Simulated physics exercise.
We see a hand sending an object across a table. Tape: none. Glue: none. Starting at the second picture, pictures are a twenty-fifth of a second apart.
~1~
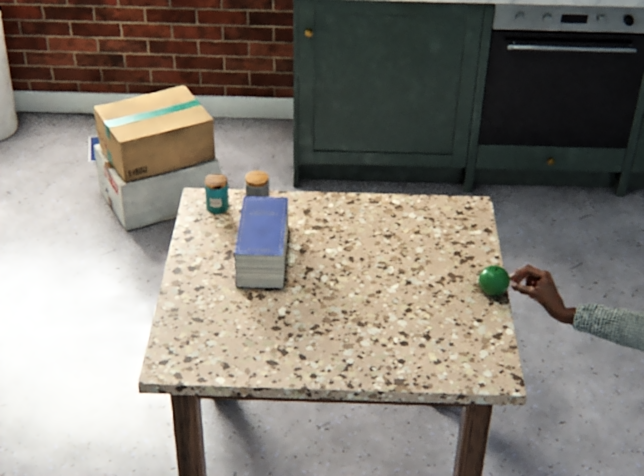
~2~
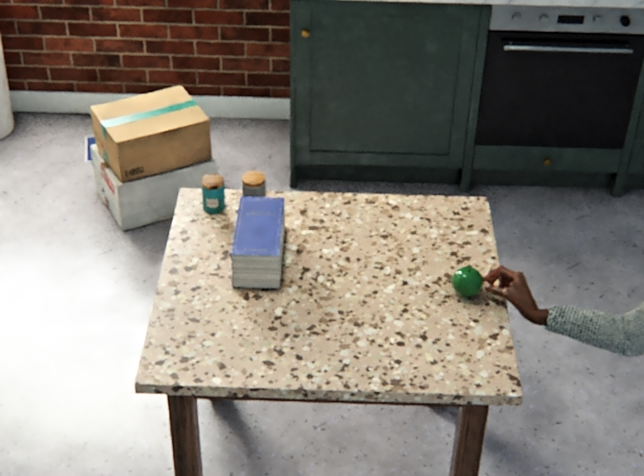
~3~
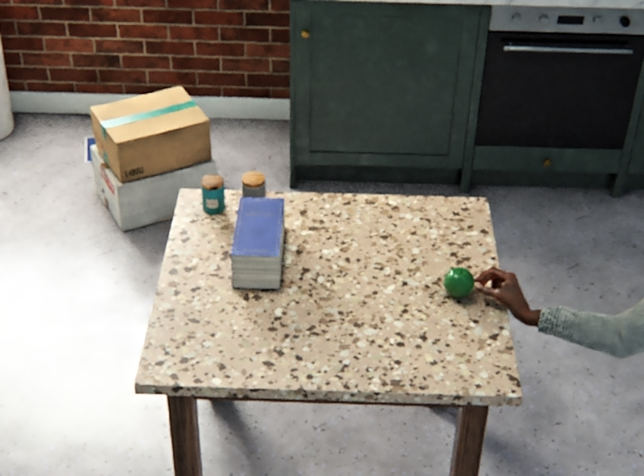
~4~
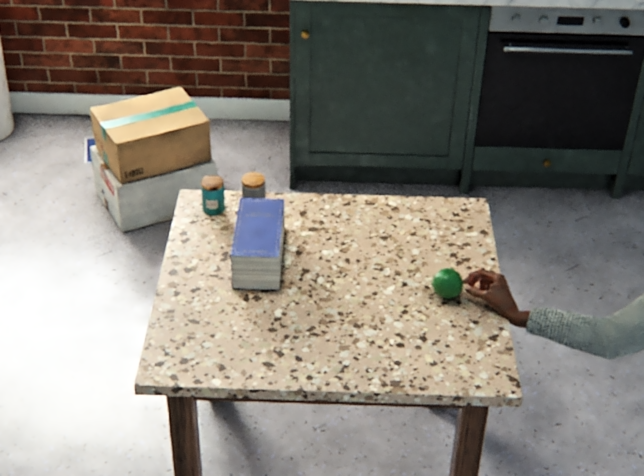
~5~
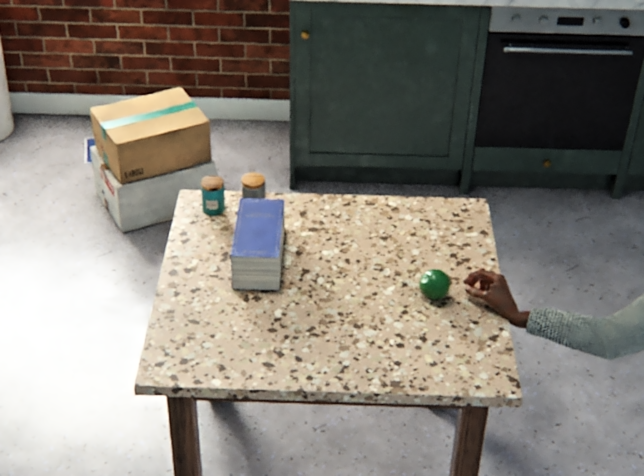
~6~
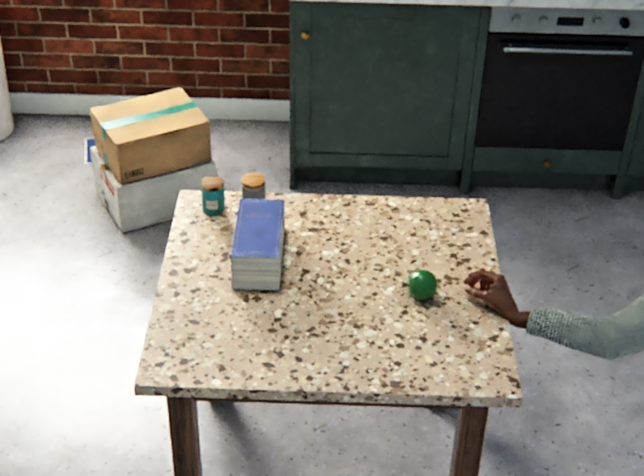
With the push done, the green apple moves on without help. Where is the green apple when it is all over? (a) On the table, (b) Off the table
b.
Then, 0.30 s past the last view, green apple displaced well along near (328, 288).
Then, 0.60 s past the last view, green apple displaced well along near (236, 291).
Then, 1.00 s past the last view, green apple now off the table.
Then, 1.30 s past the last view, things are still on the move.
Finally, off the table, green apple.
